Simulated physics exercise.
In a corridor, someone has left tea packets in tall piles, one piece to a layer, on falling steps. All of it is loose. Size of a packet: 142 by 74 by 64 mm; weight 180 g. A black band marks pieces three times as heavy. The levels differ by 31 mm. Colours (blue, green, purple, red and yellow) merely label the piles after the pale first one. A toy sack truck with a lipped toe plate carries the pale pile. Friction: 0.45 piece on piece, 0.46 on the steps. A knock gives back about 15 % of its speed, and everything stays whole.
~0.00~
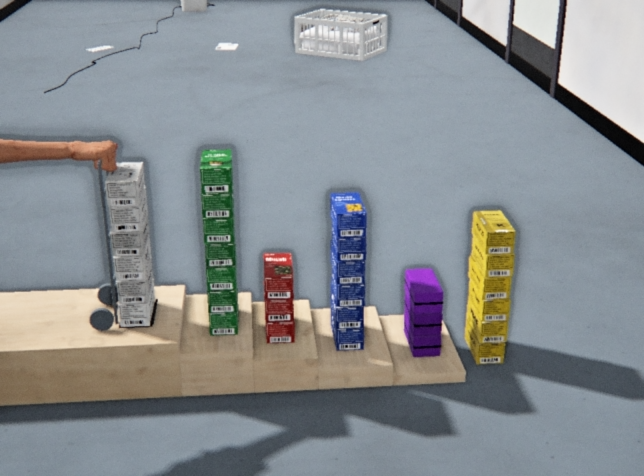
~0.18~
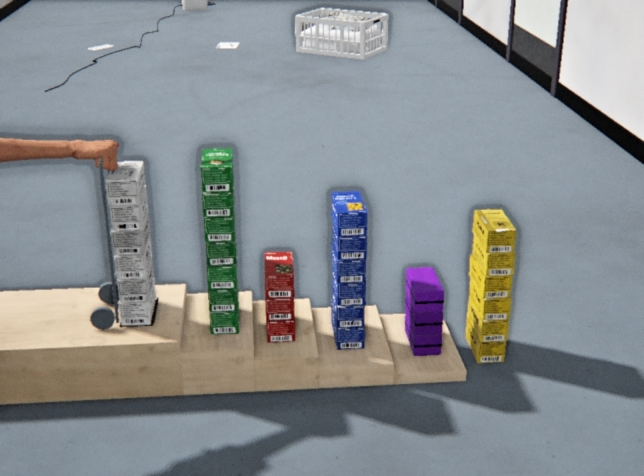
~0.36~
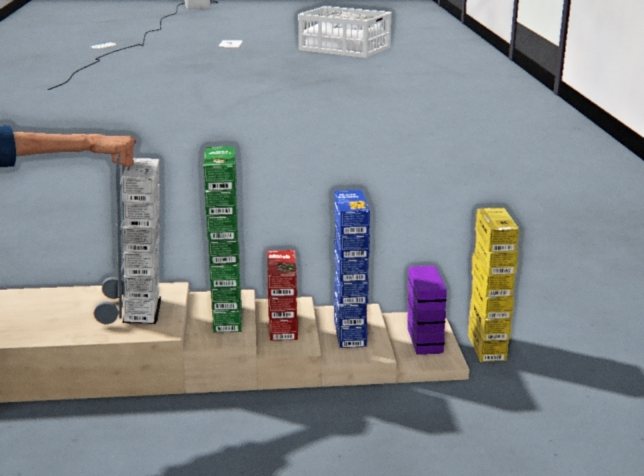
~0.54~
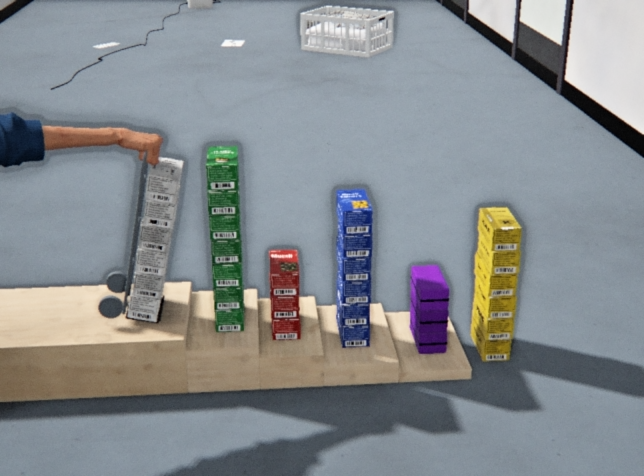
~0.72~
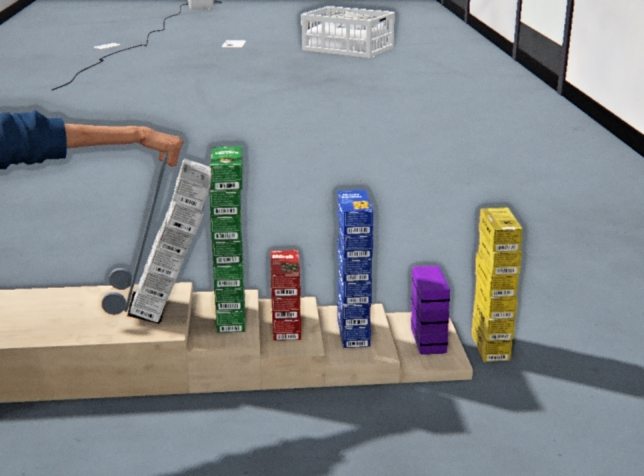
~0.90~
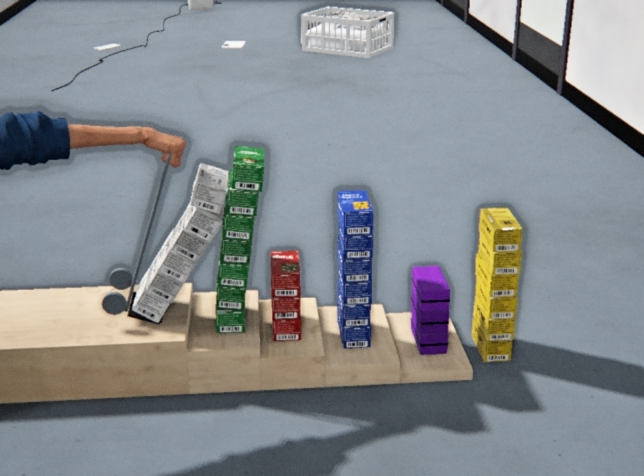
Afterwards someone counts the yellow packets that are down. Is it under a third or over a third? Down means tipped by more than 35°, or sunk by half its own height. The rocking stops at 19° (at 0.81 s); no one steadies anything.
It comes to upwards of a third.
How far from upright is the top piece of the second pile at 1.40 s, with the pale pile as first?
About 30°.
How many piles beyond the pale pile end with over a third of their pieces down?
5 in all.
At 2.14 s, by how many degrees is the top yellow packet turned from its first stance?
Roughly 60°.
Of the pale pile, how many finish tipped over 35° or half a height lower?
6 of them.
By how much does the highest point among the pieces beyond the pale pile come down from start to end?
Some 29 cm lower.
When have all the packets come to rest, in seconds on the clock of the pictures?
Around 2.5 s.
Around 1.12 s, 6 of the pale pile down; none of the 6 yellow packets down (1 of 25 in all colours); top yellow packet unmoved; top green packet tipped 32°, 43 mm lower.
Around 1.40 s, 6 of the pale pile down; none of the 6 yellow packets down (5 of 25 in all colours); top yellow packet unmoved; top green packet tipped 30°, 13 cm lower.
Around 1.78 s, 6 of the pale pile down; none of the 6 yellow packets down (14 of 25 in all colours); top yellow packet tipped 13°; top blue packet tipped 73°, 11 cm lower.
Around 2.14 s, 6 of the pale pile down; 6 of the 6 yellow packets down (22 of 25 in all colours); top yellow packet tipped 59°, 20 cm lower; top blue packet on its side.
Finally (2.8 s), 6 of the pale pile down; 6 of the 6 yellow packets down (22 of 25 in all colours); top yellow packet on its side; top blue packet upside down. That is 100 per cent. Seen by the last camera, middles, top blue packet near (596, 309).
